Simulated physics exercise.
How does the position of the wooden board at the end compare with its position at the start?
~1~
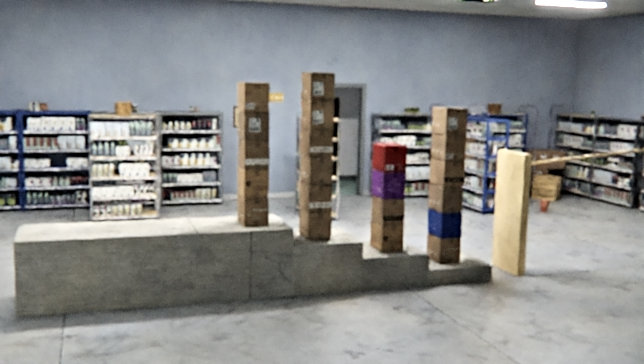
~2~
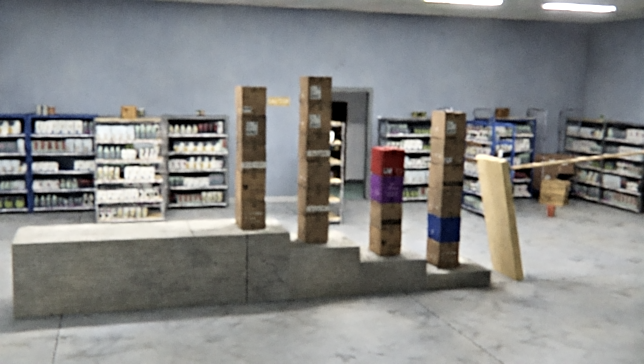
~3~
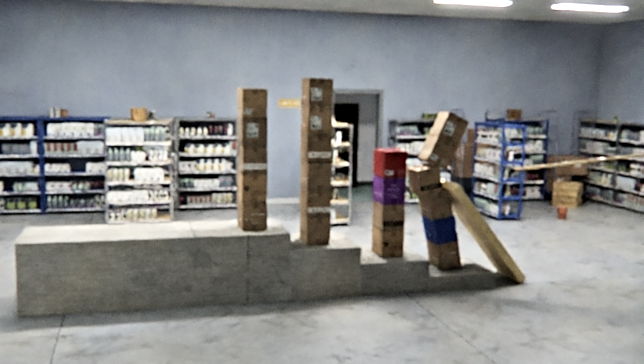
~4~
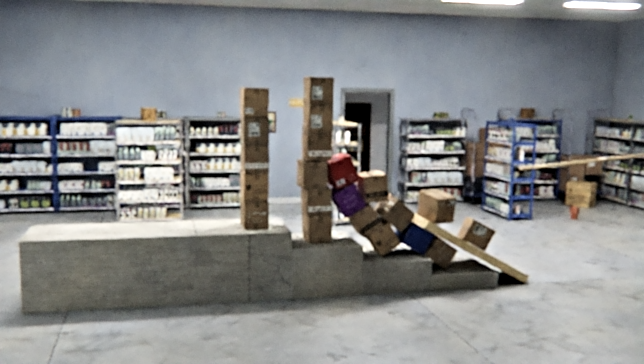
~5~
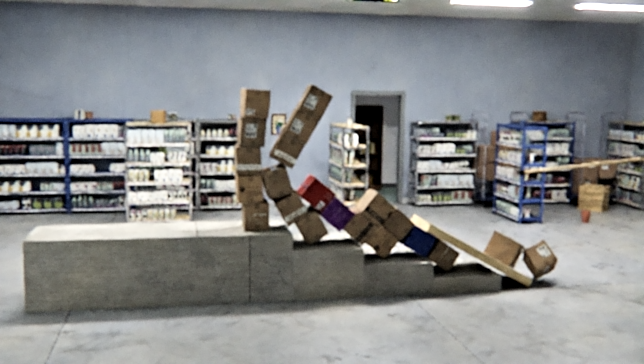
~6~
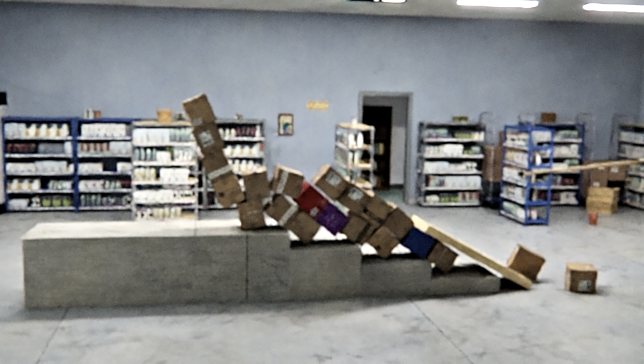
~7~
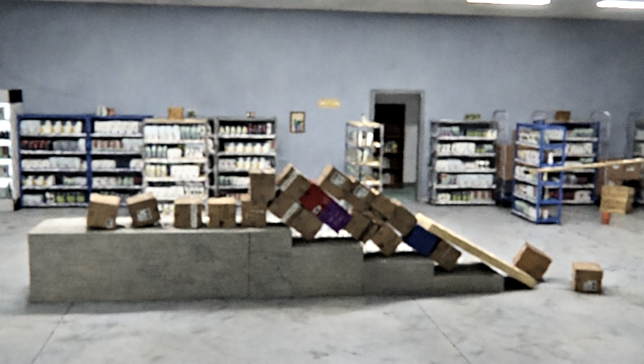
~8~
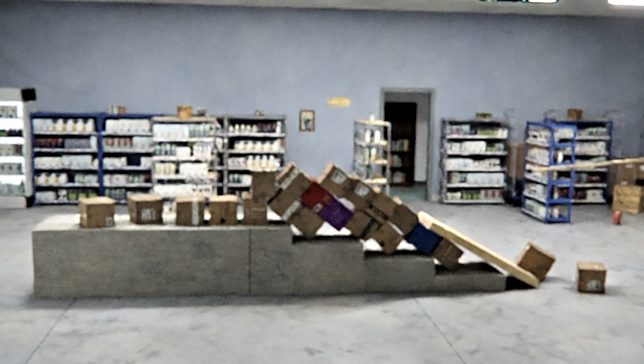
At the start the board stands upright to the right of the carton piles. By the end it has tipped over to the left and lies on its side, slanting along the lower steps.
Wooden board tipping left into stacked cartons on rising steps, toppling the piles one after another until they lie heaped and scattered.
